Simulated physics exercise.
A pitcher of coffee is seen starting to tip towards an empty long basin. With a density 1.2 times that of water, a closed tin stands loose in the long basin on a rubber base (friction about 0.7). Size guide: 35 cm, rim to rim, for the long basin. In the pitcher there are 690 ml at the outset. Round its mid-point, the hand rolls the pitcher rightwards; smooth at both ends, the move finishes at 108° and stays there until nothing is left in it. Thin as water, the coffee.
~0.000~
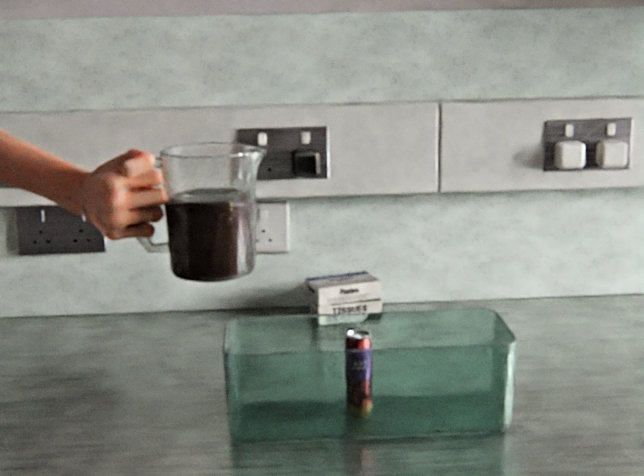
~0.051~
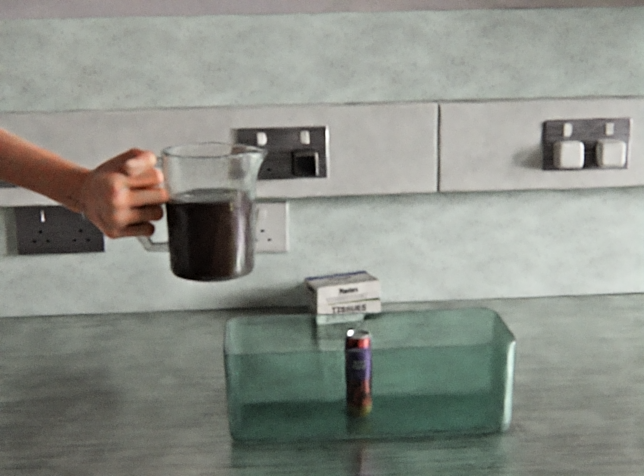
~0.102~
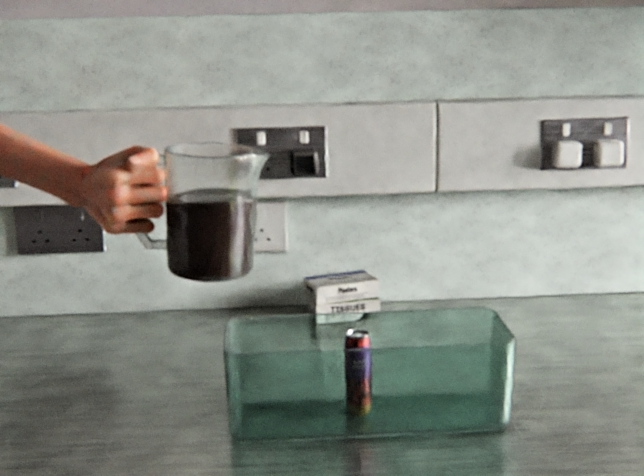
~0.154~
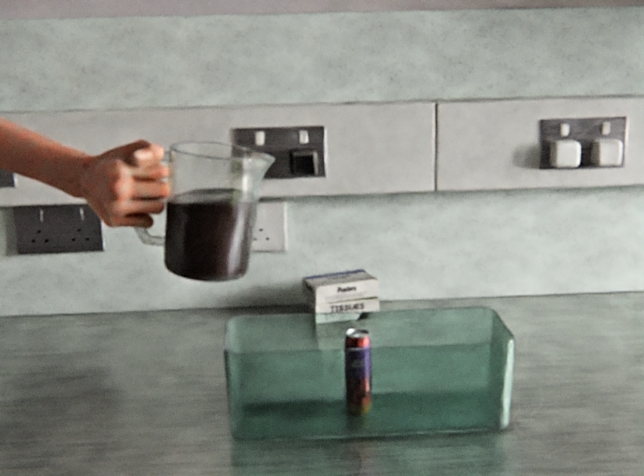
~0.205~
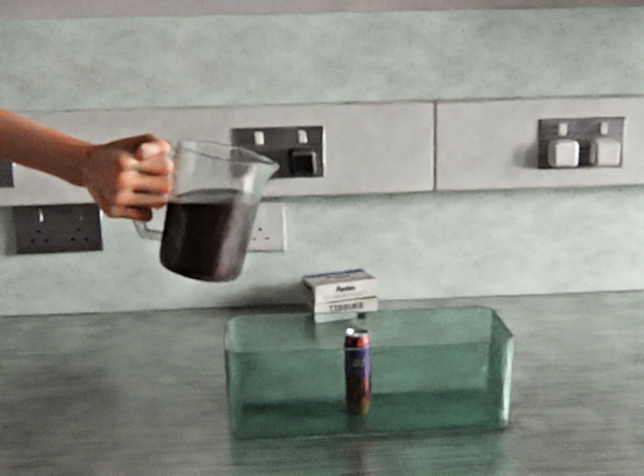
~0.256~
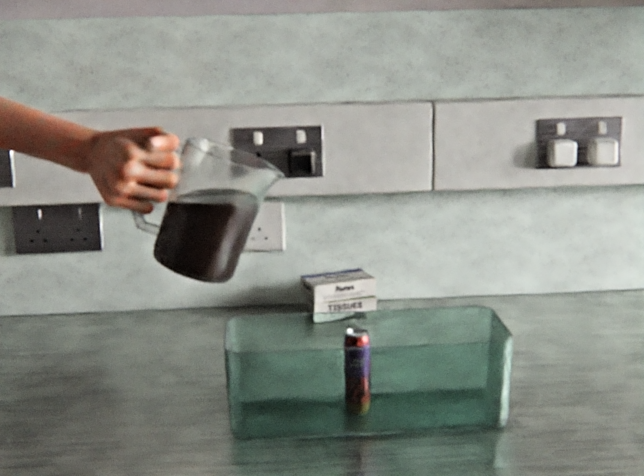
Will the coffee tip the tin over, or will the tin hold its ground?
Overturned.
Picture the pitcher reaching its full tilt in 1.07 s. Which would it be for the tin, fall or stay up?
The tin tumbles.
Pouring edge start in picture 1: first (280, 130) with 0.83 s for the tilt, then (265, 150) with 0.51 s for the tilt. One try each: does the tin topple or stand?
In the first try it comes down; in the second it comes down.
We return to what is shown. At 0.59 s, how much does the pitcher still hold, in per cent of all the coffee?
Remaining: Near 88 % of the total.
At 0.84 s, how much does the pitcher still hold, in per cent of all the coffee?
Roughly 30 per cent.
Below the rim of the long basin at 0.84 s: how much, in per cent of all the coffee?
Near 44 in a hundred.
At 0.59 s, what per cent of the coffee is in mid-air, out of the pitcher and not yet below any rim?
My guess is roughly 12 %.
After 0.59 s the tilt is 82° and 88 per cent is still to pour; the tin stands where it began.
After 0.84 s the tilt is 107° and 30 per cent is still to pour; the tin stands 2 cm from where it began.
After 1.10 s the tilt is 108° and 3 per cent is still to pour; the tin leans 51°.
After 1.38 s the tilt is 108° and 0 per cent is still to pour; the tin lies on its side.
In the end the tin lies on its side.
